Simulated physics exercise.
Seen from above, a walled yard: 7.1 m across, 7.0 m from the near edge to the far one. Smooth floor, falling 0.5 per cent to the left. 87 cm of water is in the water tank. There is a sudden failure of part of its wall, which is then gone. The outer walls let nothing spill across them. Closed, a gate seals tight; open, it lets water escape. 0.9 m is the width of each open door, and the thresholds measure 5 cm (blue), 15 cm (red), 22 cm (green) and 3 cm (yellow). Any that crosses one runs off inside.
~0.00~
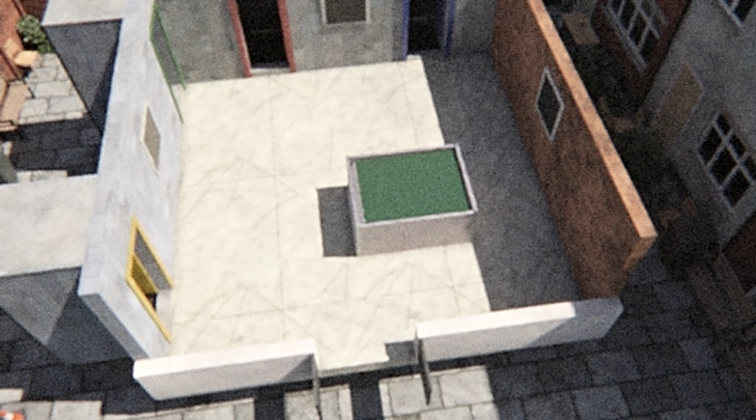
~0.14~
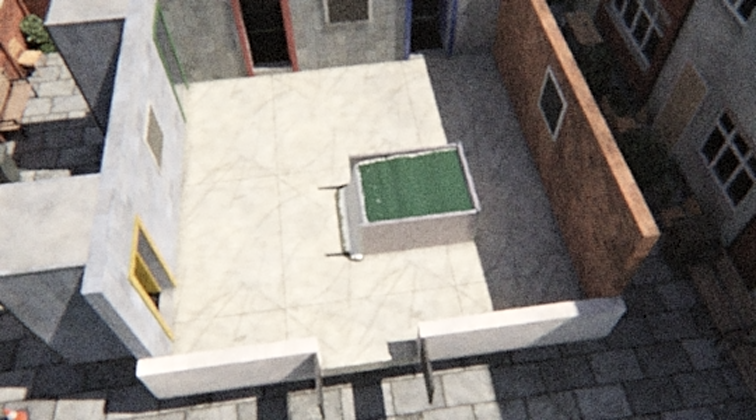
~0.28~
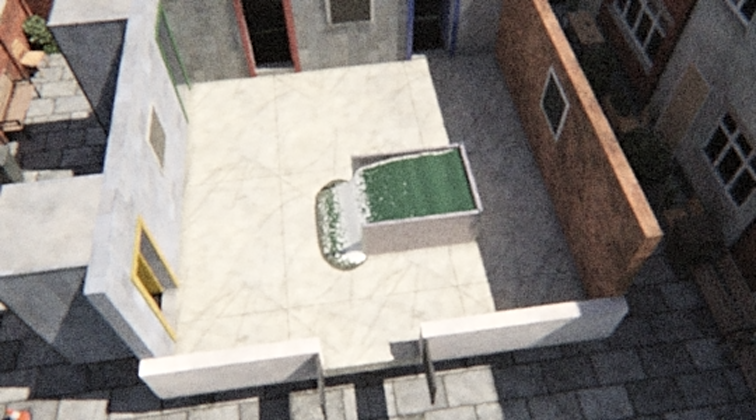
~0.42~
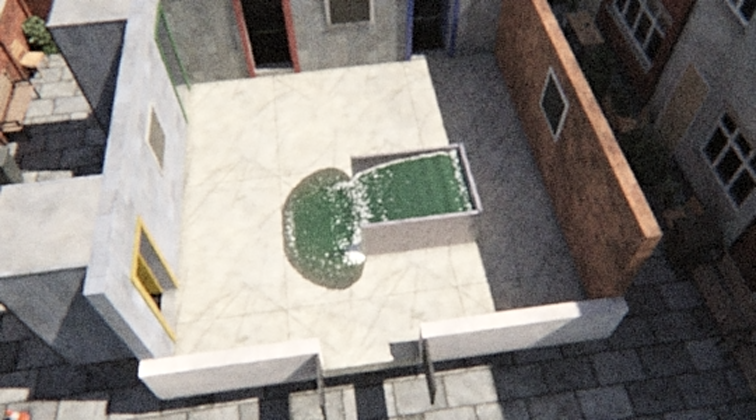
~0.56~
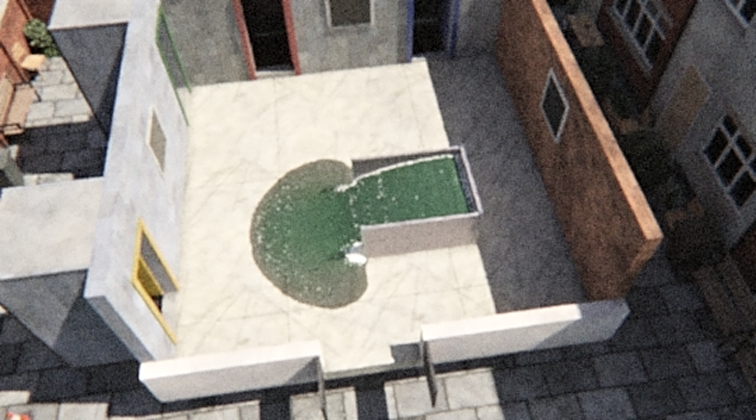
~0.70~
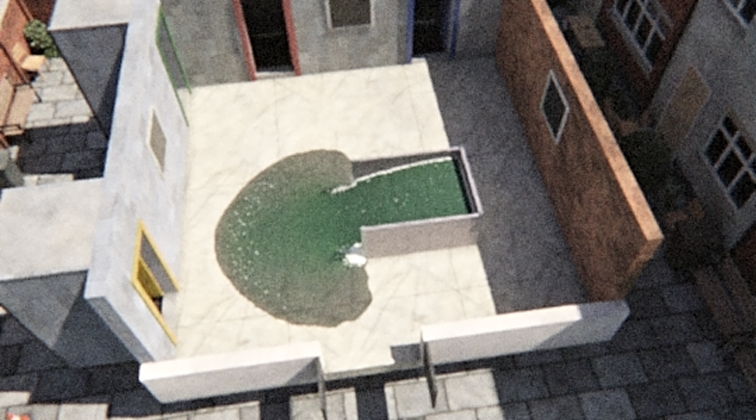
The clip opens on a walled yard seen from above, with a rectangular tank of still green water on a pale floor. The tank's left side gives way and water pours out with white froth, then spreads leftward in a widening rounded green pool while the level inside the tank drops.
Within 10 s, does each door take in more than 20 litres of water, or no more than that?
In that time the blue door takes in no more, the red door takes in no more, the green door takes in no more, the yellow door takes in more.
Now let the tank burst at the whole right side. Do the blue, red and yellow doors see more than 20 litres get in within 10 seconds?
So blue ends up past the limit, red short of it, yellow past the limit.
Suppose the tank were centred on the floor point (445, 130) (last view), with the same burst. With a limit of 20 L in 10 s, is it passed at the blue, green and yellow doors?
Blue: Within limit; green: Too much; yellow: Too much.
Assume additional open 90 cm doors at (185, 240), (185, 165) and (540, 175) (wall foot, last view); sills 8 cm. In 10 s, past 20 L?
Taking them in order, the first gets enough, the second enough and the third too little.
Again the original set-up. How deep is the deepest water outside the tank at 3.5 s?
Max depth: About 30 centimetres.
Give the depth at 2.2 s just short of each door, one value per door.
You'd get blue at 0 cm, red at 0 cm, green at 11 cm, and yellow at 21 cm.
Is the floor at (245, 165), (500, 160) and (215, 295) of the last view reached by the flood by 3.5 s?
Status of the three spots: Inundated, free of it, inundated.
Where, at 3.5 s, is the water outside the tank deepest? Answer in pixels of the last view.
Near (191, 91).
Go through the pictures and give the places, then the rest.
The water tank at (409, 186) is whole and still, 87 cm deep, in the first frame.
Water pours out at (358, 211) and has run 0.9 m, to (356, 259); typically 11 cm deep outside, 87 cm at the water tank's back, in the second frame.
The front is at (343, 267), 1.1 m from the gap at (360, 212); 1.3 m2 of floor is under water; 86 cm left at the back of the water tank, in the third frame.
Water pours out at (360, 214) and has run 1.5 m, to (299, 267); typically 12 cm deep outside, 79 cm at the water tank's back, in the fourth frame.
Water pours out at (361, 216) and has run 2.0 m, to (259, 260); typically 8 cm deep outside, 73 cm at the water tank's back, in the fifth frame.
The front is at (220, 229), 2.7 m from the gap at (361, 218); 7.6 m2 of floor is under water; 73 cm left at the back of the water tank, in the sixth frame.
After 1.4 s water covers 35 % of the floor and is deepest (38 cm) near (181, 249); blue door not reached, red door not reached, green door not reached, yellow door 13 cm at the sill, 18 L in.
After 2.2 s water covers 35 % of the floor and is deepest (42 cm) near (174, 369); blue door not reached, red door not reached, green door 11 cm at the sill, 0 L in, yellow door 21 cm at the sill, 117 L in.
After 3.5 s water covers 40 % of the floor and is deepest (30 cm) near (191, 91); blue door not reached, red door 11 cm at the sill, 0 L in, green door 17 cm at the sill, 2 L in, yellow door 18 cm at the sill, 259 L in.
After 6.0 s water covers 75 % of the floor and is deepest (14 cm) near (188, 143); blue door 3 cm at the sill, 0 L in, red door 10 cm at the sill, 0 L in, green door 12 cm at the sill, 5 L in, yellow door 8 cm at the sill, 361 L in.
After 10.0 s water covers 100 % of the floor and is deepest (8 cm) near (450, 73); blue door 5 cm at the sill, 0 L in, red door 6 cm at the sill, 0 L in, green door 8 cm at the sill, 5 L in, yellow door 6 cm at the sill, 398 L in.
